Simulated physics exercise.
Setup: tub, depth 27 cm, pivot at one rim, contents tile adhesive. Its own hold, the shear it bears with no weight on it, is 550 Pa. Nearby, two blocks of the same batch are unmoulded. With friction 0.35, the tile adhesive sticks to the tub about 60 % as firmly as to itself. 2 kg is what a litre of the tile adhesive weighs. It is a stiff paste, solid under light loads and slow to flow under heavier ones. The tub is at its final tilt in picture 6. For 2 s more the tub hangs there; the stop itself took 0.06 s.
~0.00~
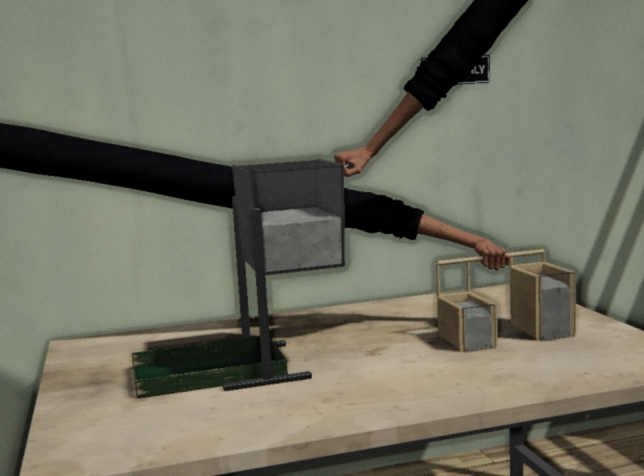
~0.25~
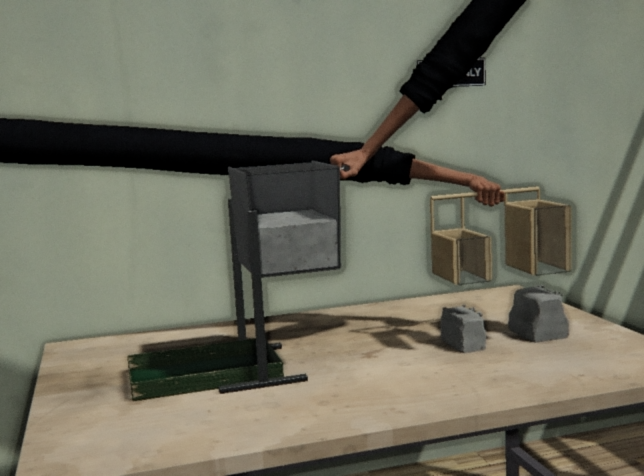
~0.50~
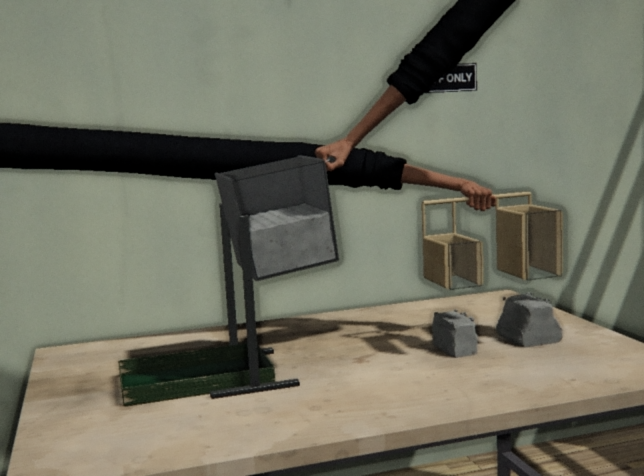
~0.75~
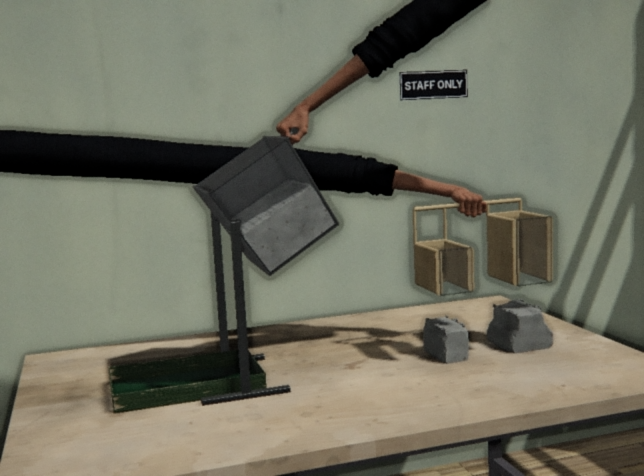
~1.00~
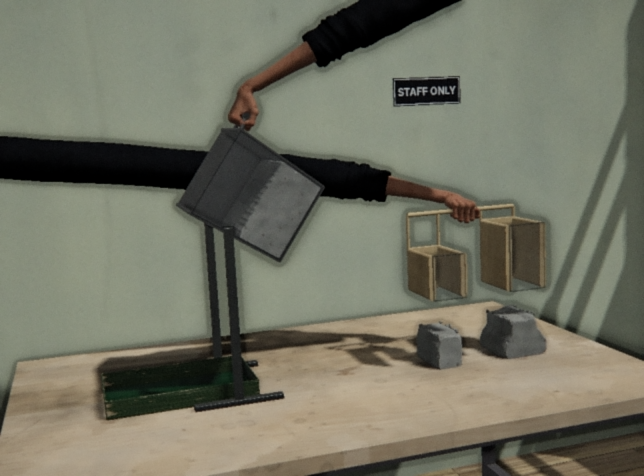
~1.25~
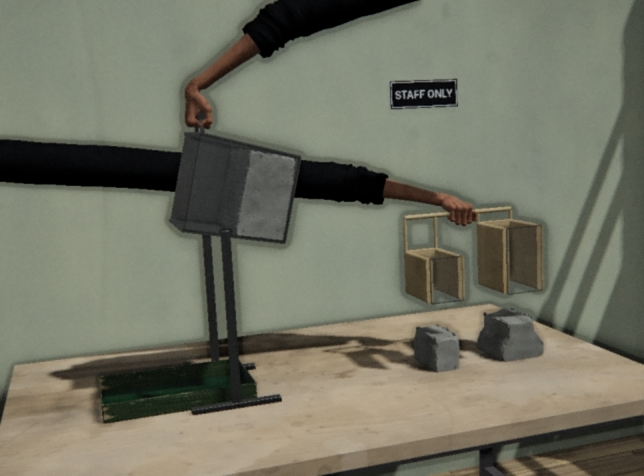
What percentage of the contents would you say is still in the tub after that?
I would say about 100 %.
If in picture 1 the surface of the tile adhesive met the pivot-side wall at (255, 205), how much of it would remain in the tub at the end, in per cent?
In that case, around 100 percent.
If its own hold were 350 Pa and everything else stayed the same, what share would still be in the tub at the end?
It would come to about 100 %.
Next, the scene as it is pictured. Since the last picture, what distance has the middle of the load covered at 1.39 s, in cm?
Around 2 cm.
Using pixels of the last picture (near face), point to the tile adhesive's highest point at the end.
Peak location: Approx. (236, 174).
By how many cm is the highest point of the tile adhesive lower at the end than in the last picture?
The top ends up some 5 cm below its level in the last picture.
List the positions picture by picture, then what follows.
Handle-side rim at (340, 165), tilt 0 degrees; top of the tile adhesive at (340, 217); blocks stand 11 cm, 16 cm (left to right), in the first picture.
Handle-side rim at (336, 168), tilt 0 degrees; top of the tile adhesive at (336, 220); blocks stand 11 cm, 14 cm (left to right), in the second picture.
Handle-side rim at (322, 161), tilt 8 degrees; top of the tile adhesive at (324, 214); blocks stand 10 cm, 13 cm (left to right), in the third picture.
Handle-side rim at (284, 140), tilt 31 degrees; top of the tile adhesive at (309, 187); blocks stand 10 cm, 12 cm (left to right), in the fourth picture.
Handle-side rim at (239, 131), tilt 55 degrees; top of the tile adhesive at (285, 164); blocks stand 10 cm, 12 cm (left to right), in the fifth picture.
Handle-side rim at (199, 136), tilt 76 degrees; top of the tile adhesive at (255, 152); blocks stand 10 cm, 12 cm (left to right), in the sixth picture.
After 1.39 s, the tub is at 76 degrees and holds 100 %.
After 1.56 s, the tub is at 76 degrees and holds 100 %.
After 1.73 s, the tub is at 76 degrees and holds 100 %.
After 1.90 s, the tub is at 76 degrees and holds 100 %.
After 3.25 s, at the end, the tub is at 76 degrees and holds 100 %.
